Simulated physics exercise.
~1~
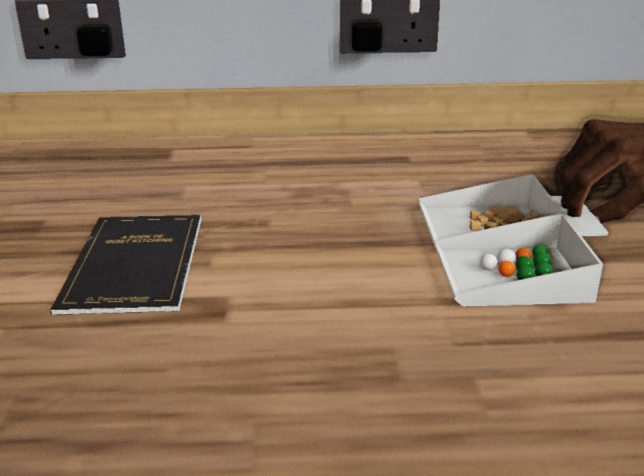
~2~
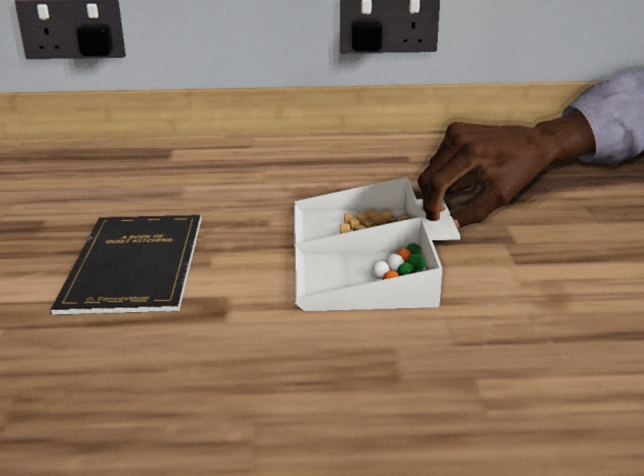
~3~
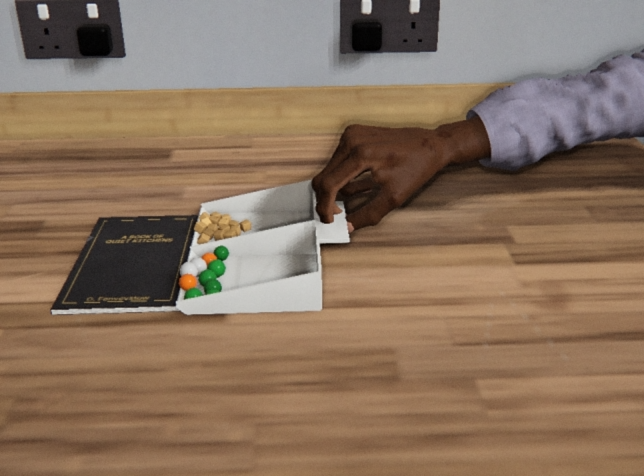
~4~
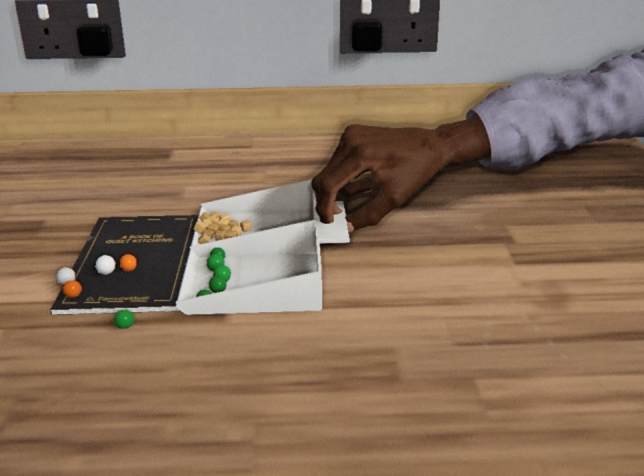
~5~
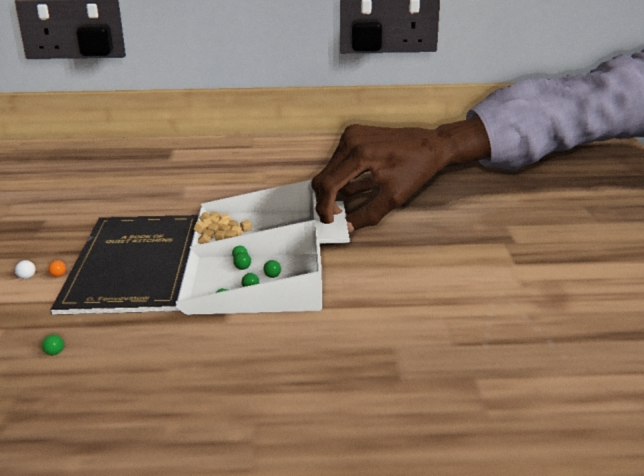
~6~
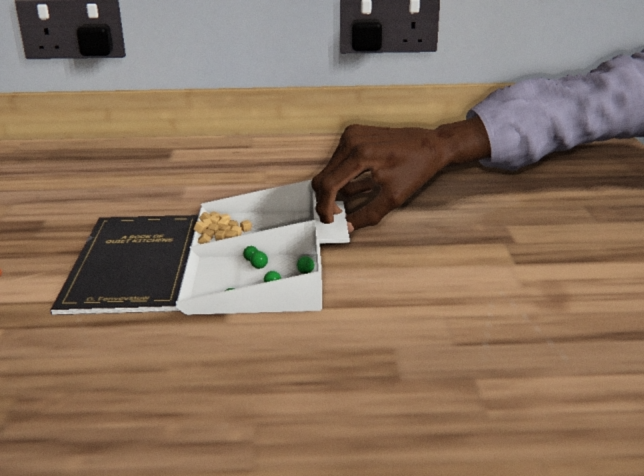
A white divided tray, pushed left along a wooden table by a hand, stopped against a thin black book, and some of its white, orange and green balls rolled out over the book and away, while several green ones and the tan pieces stayed inside.
